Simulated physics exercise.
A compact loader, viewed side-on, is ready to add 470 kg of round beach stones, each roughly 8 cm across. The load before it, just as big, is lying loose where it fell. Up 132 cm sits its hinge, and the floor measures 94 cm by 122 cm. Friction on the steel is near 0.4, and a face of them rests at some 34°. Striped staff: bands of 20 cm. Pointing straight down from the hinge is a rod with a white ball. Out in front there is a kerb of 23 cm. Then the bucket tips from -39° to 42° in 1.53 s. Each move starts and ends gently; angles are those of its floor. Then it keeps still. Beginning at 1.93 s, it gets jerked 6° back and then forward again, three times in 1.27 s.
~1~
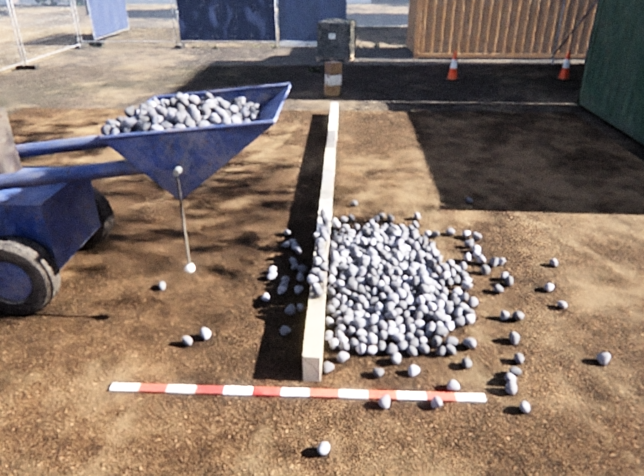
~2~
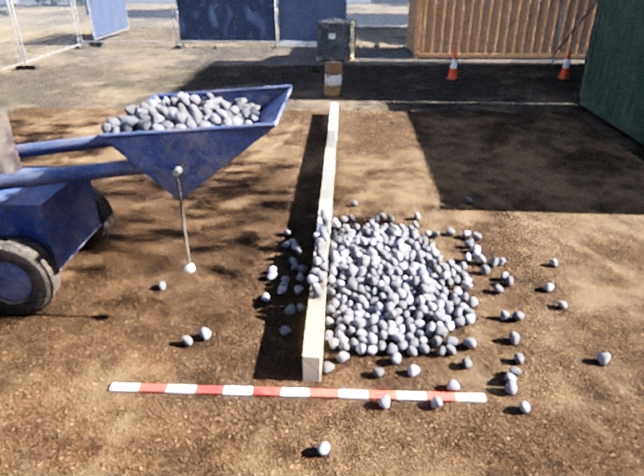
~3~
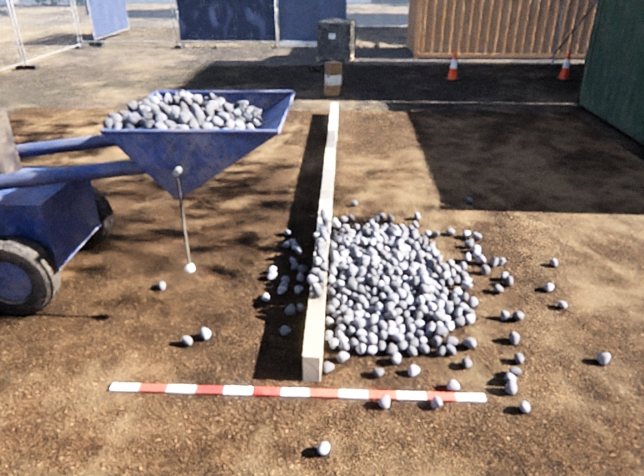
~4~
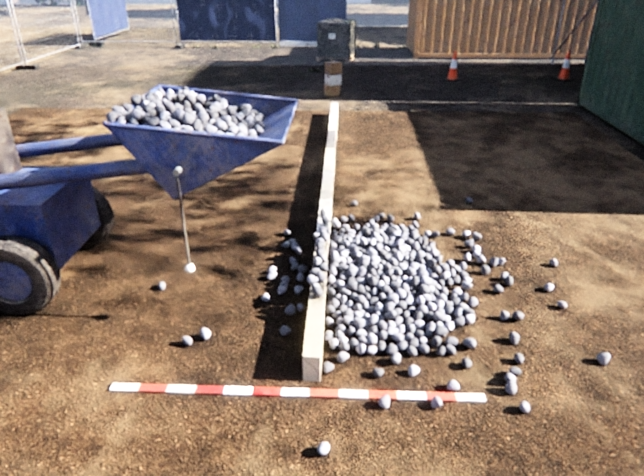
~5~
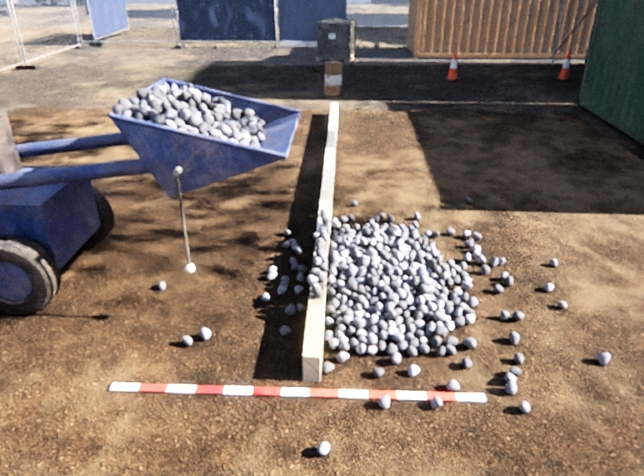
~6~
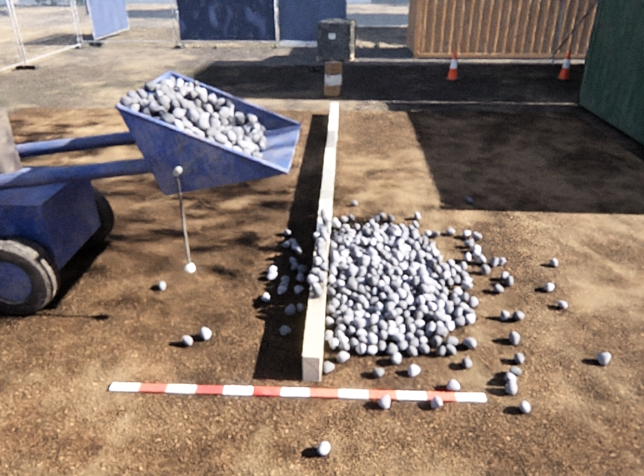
A blue bucket heaped with round grey stones, on a blue wheeled loader at the left, tilts gradually, its right lip sinking and its back rising as the stones stay heaped inside. The side-on, slightly raised view of a sunlit brown dirt yard stays still. Right of a pale kerb lies a loose stone pile, with a red-and-white staff in front and fencing and two orange cones behind.
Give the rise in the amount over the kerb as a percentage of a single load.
25 %.
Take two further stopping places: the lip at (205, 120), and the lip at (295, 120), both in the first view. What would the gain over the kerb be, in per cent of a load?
The first would add around 0 per cent, the second around 50 per cent.
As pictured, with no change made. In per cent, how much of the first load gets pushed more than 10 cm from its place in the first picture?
5 per cent.
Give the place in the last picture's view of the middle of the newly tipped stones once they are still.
Middle: Approx. (297, 270) px.
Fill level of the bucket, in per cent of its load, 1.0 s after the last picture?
25 % still inside.
Then, 0.5 s after the last picture the floor is at 30°; in per cent of one load, 97 in the bucket, 10 on this side of the kerb, 94 over the kerb; the foremost stones are at (527, 273).
Then, 1.0 s after the last picture the floor is at 42°; in per cent of one load, 27 in the bucket, 74 on this side of the kerb, 99 over the kerb; the foremost stones are at (527, 273).
Then, 3.1 s after the last picture the floor is at 42°; in per cent of one load, 0 in the bucket, 82 on this side of the kerb, 119 over the kerb; the foremost stones are at (527, 273).
Then, 5.8 s after the last picture the floor is at 42°; in per cent of one load, 0 in the bucket, 82 on this side of the kerb, 119 over the kerb; the foremost stones are at (527, 273). Net gain over the kerb, 25.
